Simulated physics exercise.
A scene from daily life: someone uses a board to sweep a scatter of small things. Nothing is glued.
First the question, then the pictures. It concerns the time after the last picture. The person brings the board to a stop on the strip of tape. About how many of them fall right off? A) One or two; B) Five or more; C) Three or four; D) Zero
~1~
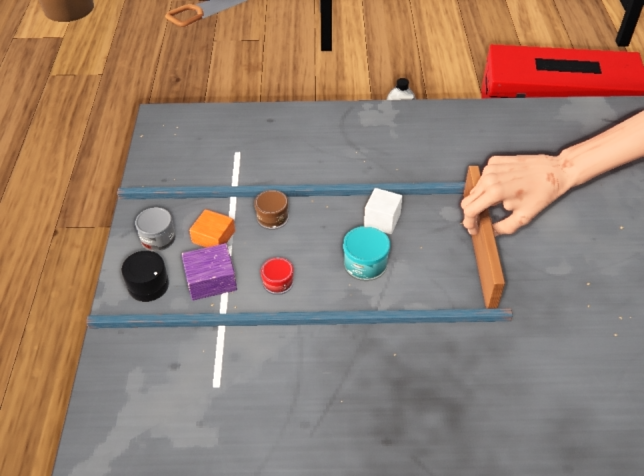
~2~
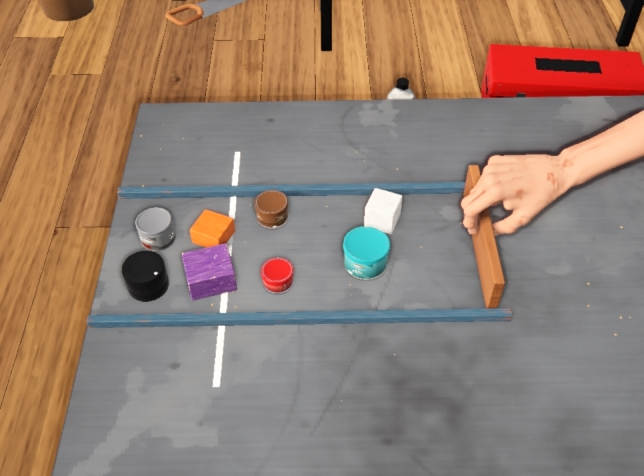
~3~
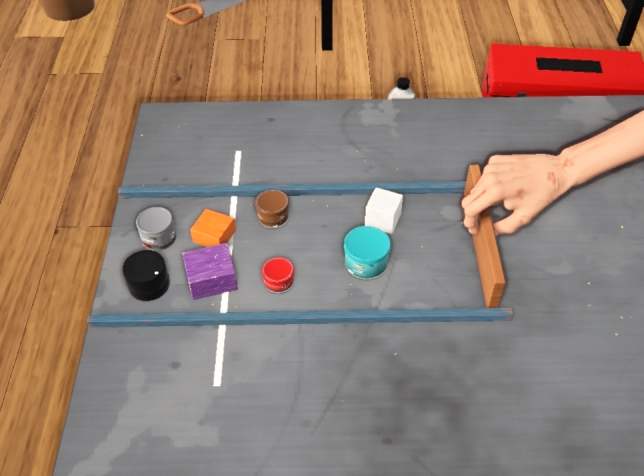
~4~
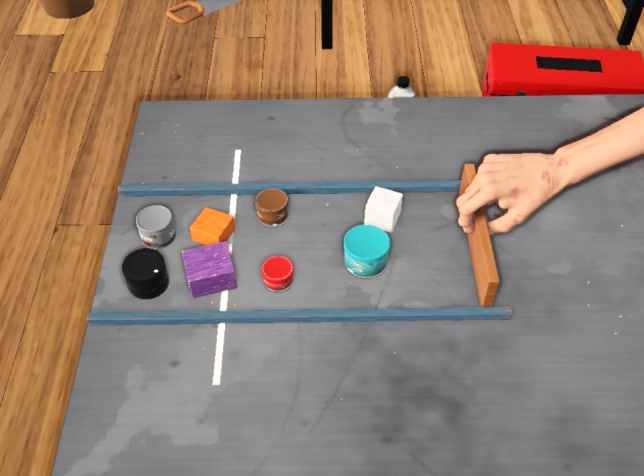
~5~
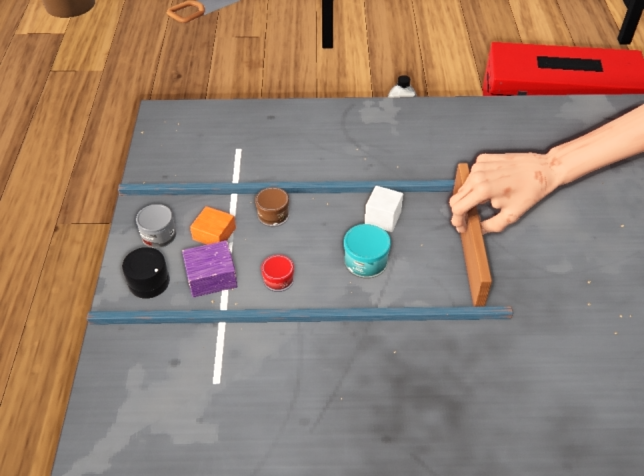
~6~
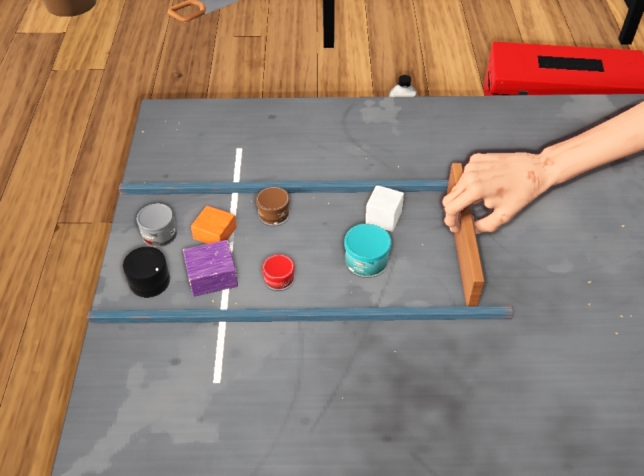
Zero.
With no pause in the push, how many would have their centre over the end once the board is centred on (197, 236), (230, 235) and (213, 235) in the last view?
That makes 1, 0, 0.
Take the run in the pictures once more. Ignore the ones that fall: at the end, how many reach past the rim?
The count would be 0.
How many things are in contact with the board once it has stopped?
It adds up to 3.
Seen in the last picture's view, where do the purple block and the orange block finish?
You'll find the first one at (165, 273) and the second at (180, 231).
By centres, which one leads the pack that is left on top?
Foremost: The black lid.
Early on, none off yet; black lid at rest near (147, 272); grey tub at rest near (157, 226); orange block at rest near (214, 227).
Finally, the number that fall off is zero.
